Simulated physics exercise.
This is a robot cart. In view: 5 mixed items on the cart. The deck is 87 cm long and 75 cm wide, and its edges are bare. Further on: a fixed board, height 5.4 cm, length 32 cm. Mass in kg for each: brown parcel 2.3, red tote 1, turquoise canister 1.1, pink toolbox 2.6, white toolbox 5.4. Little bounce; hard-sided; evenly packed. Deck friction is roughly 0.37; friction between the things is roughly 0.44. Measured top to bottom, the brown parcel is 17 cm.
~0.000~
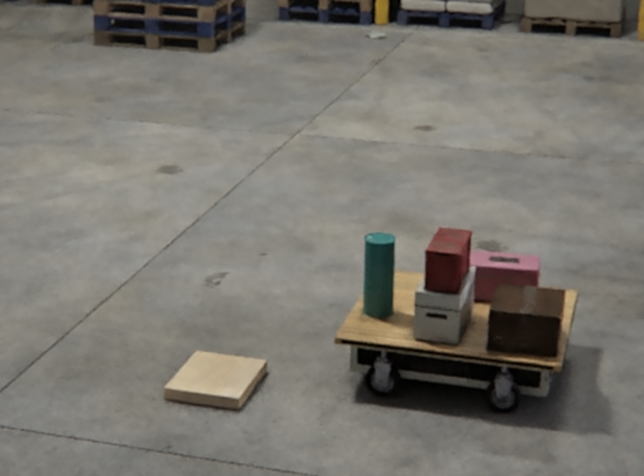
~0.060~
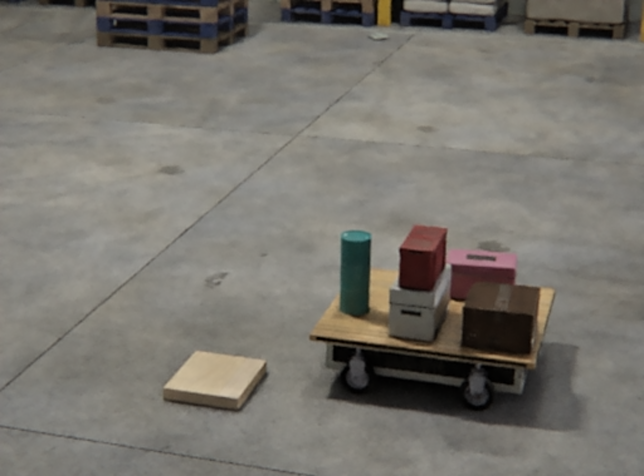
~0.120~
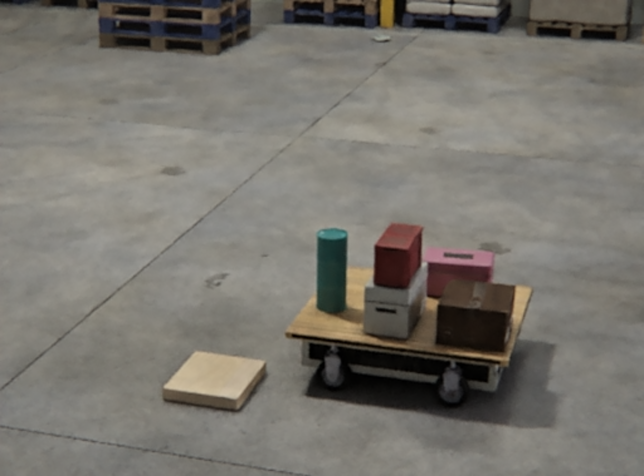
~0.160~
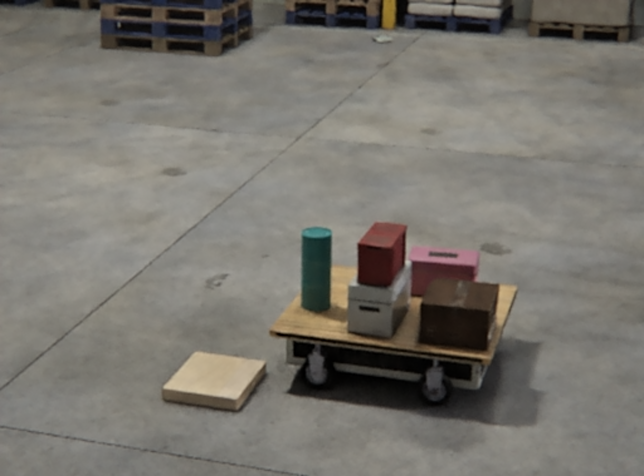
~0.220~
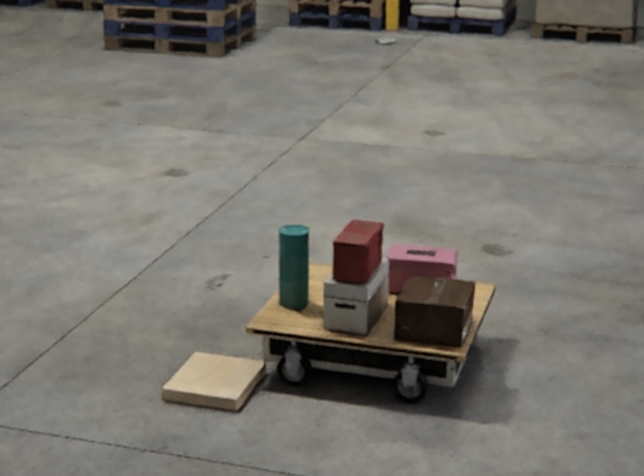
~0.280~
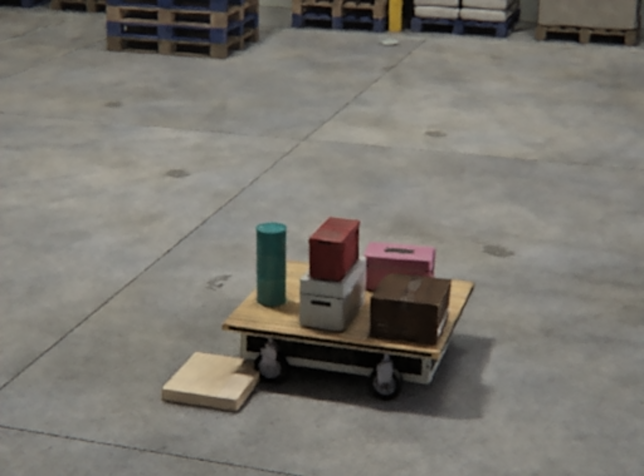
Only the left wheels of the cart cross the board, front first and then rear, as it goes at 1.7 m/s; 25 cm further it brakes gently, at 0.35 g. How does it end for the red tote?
The red tote goes down.
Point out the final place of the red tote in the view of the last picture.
At pixel (72, 231) or so, give or take.
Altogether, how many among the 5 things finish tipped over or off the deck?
It comes to 2.
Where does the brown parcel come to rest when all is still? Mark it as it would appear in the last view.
Its middle settles close to pixel (62, 270).
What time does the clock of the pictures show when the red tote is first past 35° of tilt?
0.9 s, roughly.
Around 0.58 s, cart 99 cm along; red tote at 10° to upright near (256, 231); turquoise canister at 37° to upright; white toolbox at 10° to upright.
Around 0.88 s, cart 150 cm along; red tote at 39° to upright near (158, 219); turquoise canister at 72° to upright; brown parcel at 40° to upright.
Around 1.38 s, cart 200 cm along; turquoise canister now off the deck; red tote at 64° to upright near (57, 228); white toolbox shifted 7 cm.
Finally (2.1 s), off the deck and tipped over, turquoise canister; on their side or leaning hard on the cart, red tote; the other 3 still in place (within 10 cm). Final places as that camera would see them, red tote near (72, 231).
